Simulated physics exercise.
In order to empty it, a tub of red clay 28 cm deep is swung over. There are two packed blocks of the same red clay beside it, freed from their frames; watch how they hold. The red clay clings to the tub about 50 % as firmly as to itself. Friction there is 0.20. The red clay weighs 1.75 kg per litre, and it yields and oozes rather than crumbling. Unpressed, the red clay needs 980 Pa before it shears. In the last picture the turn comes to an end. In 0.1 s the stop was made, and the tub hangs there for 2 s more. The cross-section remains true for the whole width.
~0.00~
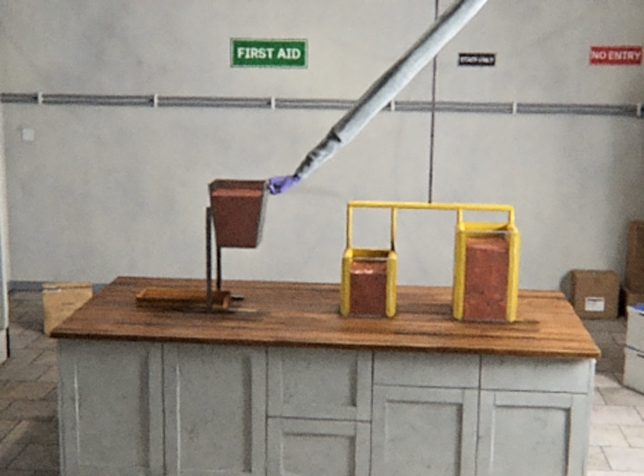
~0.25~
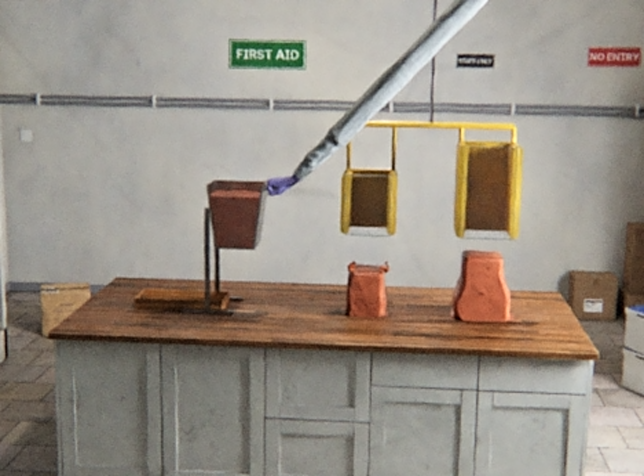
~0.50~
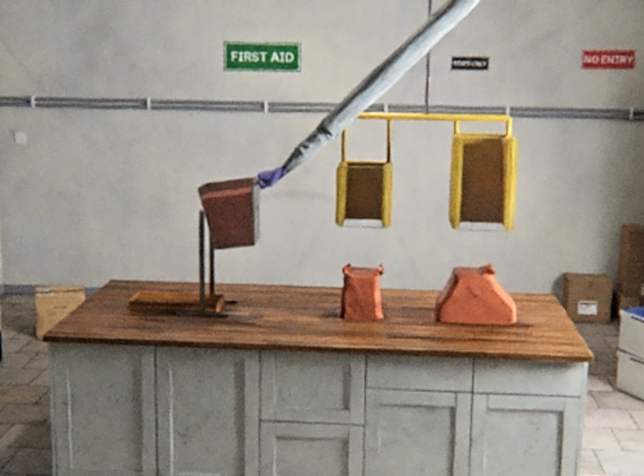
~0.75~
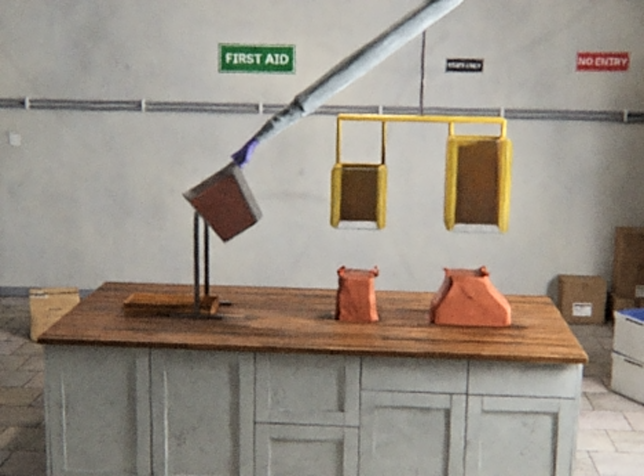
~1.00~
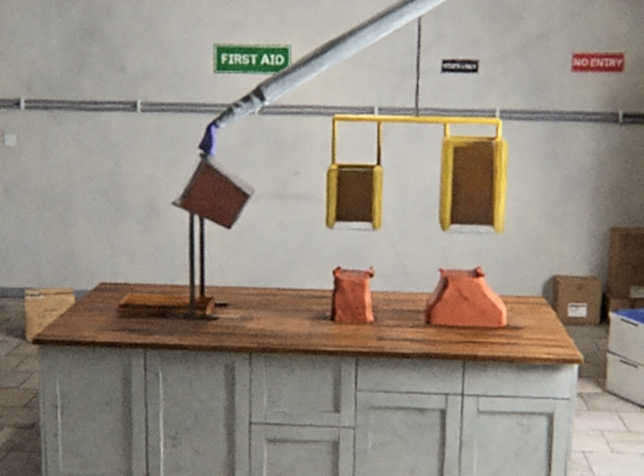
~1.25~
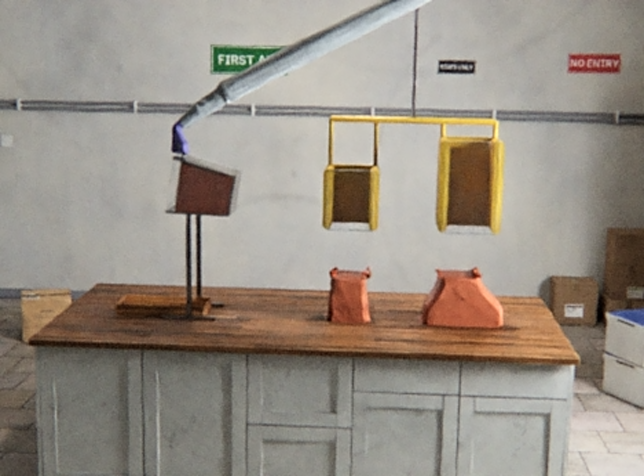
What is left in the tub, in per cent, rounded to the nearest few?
Around 100 in every hundred.
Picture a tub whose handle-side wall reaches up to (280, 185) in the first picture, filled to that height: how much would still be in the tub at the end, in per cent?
The tub would end up holding some 65 % of it.
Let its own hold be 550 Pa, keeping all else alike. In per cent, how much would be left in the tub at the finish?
80 %.
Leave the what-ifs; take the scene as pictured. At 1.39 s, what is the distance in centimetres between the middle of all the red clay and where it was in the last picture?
0 cm.
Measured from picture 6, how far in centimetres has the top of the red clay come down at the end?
About 0 cm.
By 1.39 s, the tub is at 81 degrees and holds 100 %.
By 1.56 s, the tub is at 81 degrees and holds 100 %.
By 1.73 s, the tub is at 81 degrees and holds 100 %.
By 1.90 s, the tub is at 81 degrees and holds 100 %.
By 3.25 s, at the end, the tub is at 81 degrees and holds 100 %.
